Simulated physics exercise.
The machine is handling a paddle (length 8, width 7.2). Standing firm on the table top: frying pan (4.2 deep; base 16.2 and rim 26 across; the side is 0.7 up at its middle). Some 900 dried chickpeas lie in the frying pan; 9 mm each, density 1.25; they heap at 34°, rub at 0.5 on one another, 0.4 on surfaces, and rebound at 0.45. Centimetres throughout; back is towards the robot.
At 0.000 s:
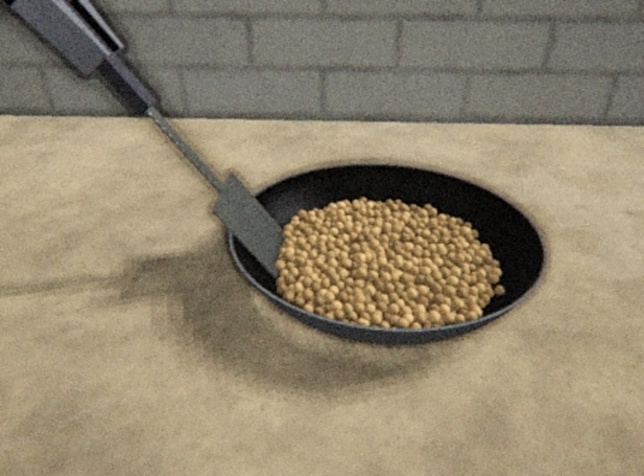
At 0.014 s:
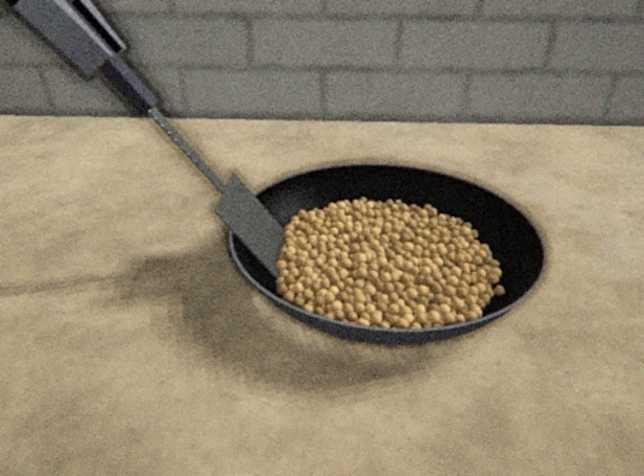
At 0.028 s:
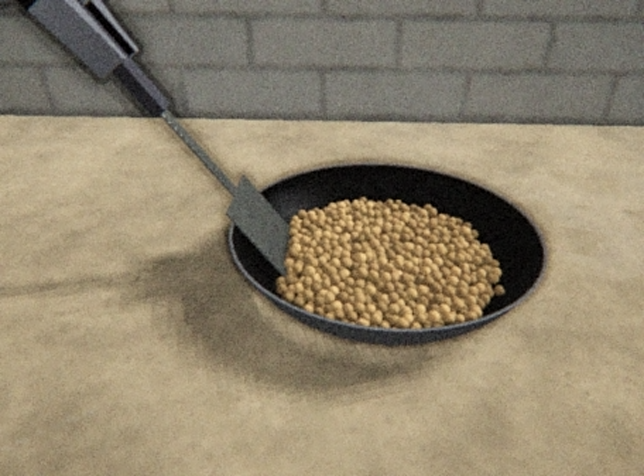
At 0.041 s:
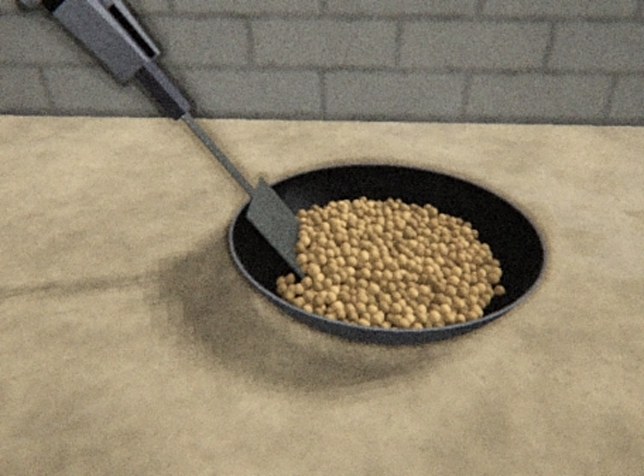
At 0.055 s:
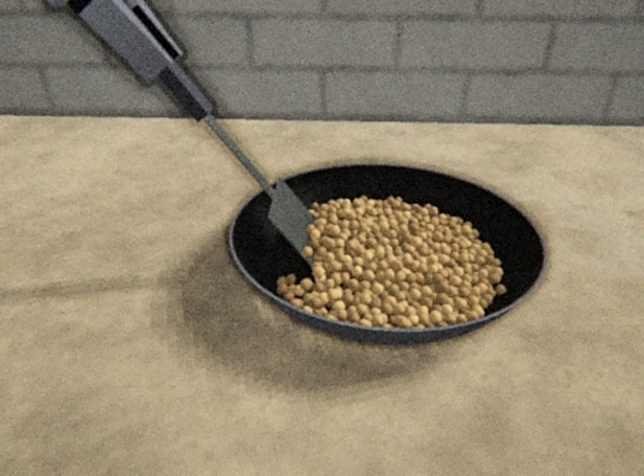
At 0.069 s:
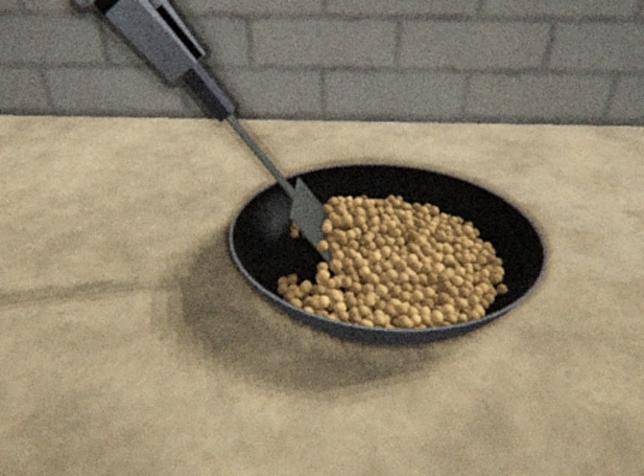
The footage shows a robotic arm holding a flat grey paddle at the left side of a dark frying pan of chickpeas, then moving it gradually rightward, pushing nearby chickpeas over and baring some of the pan's left side.
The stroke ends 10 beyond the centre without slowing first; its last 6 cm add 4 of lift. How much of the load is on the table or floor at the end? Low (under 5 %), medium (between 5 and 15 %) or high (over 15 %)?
Answer: High; over 15 % of the dried chickpeas finish on the table or floor.
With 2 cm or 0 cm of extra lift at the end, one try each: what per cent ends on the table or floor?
About 30 and 30 per cent.
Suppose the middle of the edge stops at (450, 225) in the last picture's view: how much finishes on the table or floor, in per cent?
Some 15 per cent.
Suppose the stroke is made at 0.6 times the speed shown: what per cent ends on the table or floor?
Some 15 per cent.
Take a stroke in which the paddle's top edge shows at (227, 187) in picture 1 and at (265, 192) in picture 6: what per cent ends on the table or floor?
Some 15 per cent.
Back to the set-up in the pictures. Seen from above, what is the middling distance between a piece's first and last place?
About 3 cm.
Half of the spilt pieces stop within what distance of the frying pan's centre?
Some 56 cm.
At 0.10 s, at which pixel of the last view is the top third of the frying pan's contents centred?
At about (397, 243).
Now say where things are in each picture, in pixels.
The first frame shows paddle top edge at (222, 190), sloping 54°; upper third of the load around (383, 248), from x 280 to 500, top at y 200; 900 in the frying pan.
The second frame shows paddle top edge at (224, 190), sloping 54°; upper third of the load around (382, 248), from x 280 to 500, top at y 200.
The third frame shows paddle top edge at (235, 193), sloping 54°; upper third of the load around (376, 248), from x 280 to 500, top at y 200.
The fourth frame shows paddle top edge at (254, 195), sloping 54°; upper third of the load around (372, 245), from x 280 to 500, top at y 200.
The fifth frame shows paddle top edge at (274, 196), sloping 54°; upper third of the load around (370, 243), from x 280 to 500, top at y 200.
The sixth frame shows paddle top edge at (295, 196), sloping 54°; upper third of the load around (372, 240), from x 285 to 500, top at y 200; 900 in the frying pan.
By 0.10 s, sloping 54°, highest piece 9 above the table; 900 in the frying pan.
By 0.14 s, sloping 54°, highest piece 10 above the table; 897 in the frying pan, 3 on the blade or in flight.
By 0.35 s, sloping 54°, highest piece 13 above the table; 691 in the frying pan, 80 on the table or floor, 129 on the blade or in flight.
By 1.40 s, sloping 54°, highest piece 4 above the table; 691 in the frying pan, 209 on the table or floor.
Final count, 691 in the frying pan, 209 on the table or floor. That is 23 % on the table or floor.
